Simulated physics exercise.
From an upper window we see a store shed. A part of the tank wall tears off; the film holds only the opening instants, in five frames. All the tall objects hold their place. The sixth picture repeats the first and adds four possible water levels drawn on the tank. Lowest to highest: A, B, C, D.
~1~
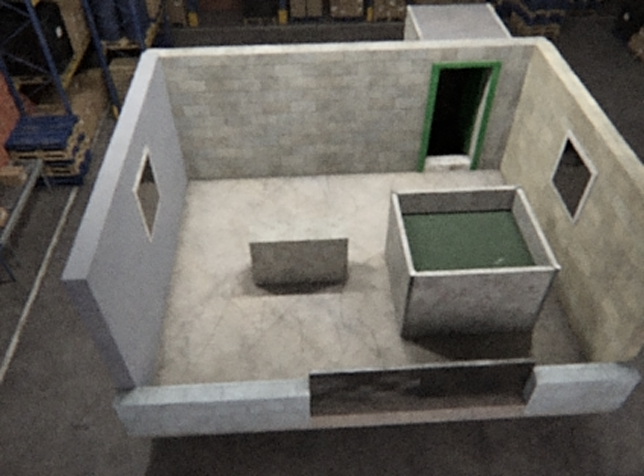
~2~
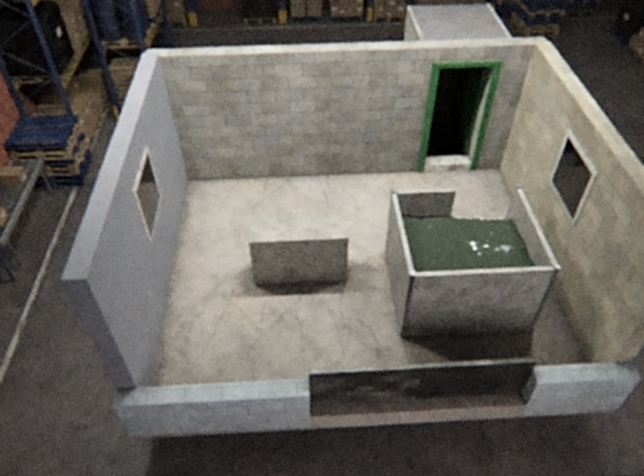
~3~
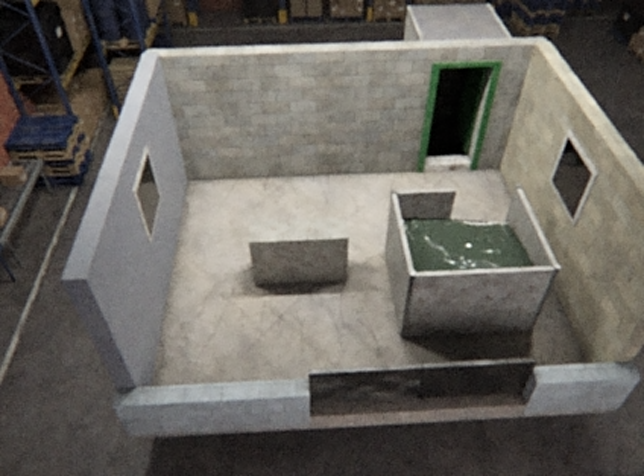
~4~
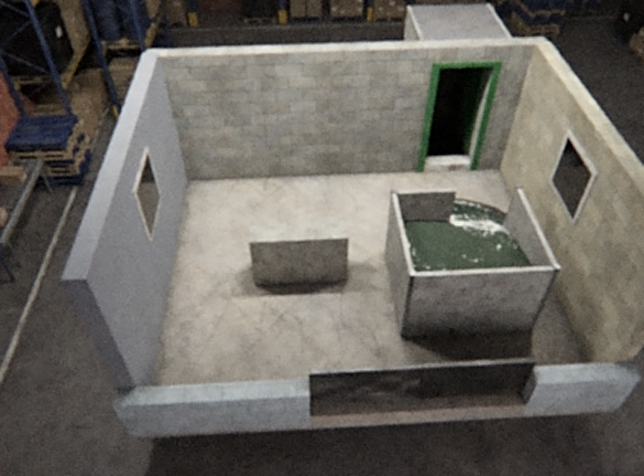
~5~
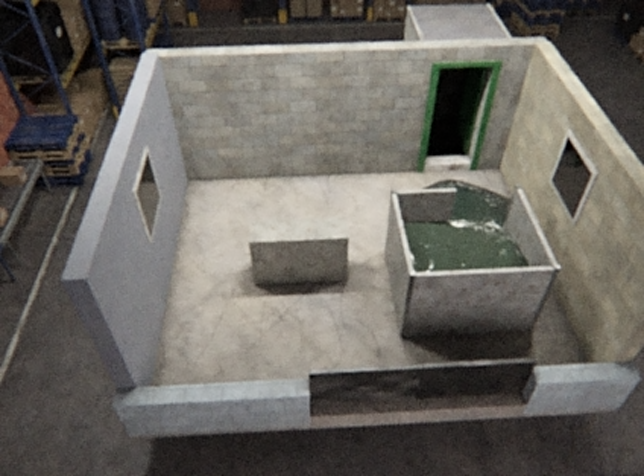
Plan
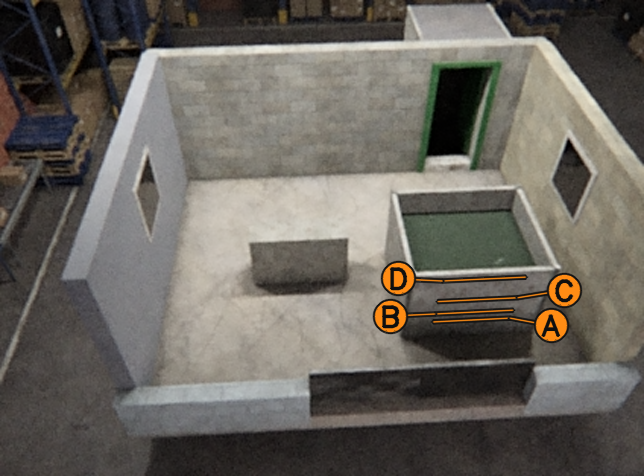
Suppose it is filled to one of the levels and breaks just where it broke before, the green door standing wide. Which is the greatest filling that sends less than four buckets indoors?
I would pick mark A.
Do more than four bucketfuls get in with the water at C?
Yes, that goes wrong.
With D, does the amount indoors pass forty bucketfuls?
Yes.
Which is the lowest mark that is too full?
Mark B.
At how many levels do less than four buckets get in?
One of the four.
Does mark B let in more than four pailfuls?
Yes, it does.
On the marked copy, A at (471, 320); B at (474, 312); C at (477, 299); D at (484, 279); from the bottom up A, B, C, D.
If A is chosen, a splash gets over, under a bucket.
If B is chosen, about 7 bucketfuls get in.
If C is chosen, dozens of bucketfuls pour in.
If D is chosen, dozens of bucketfuls pour in.
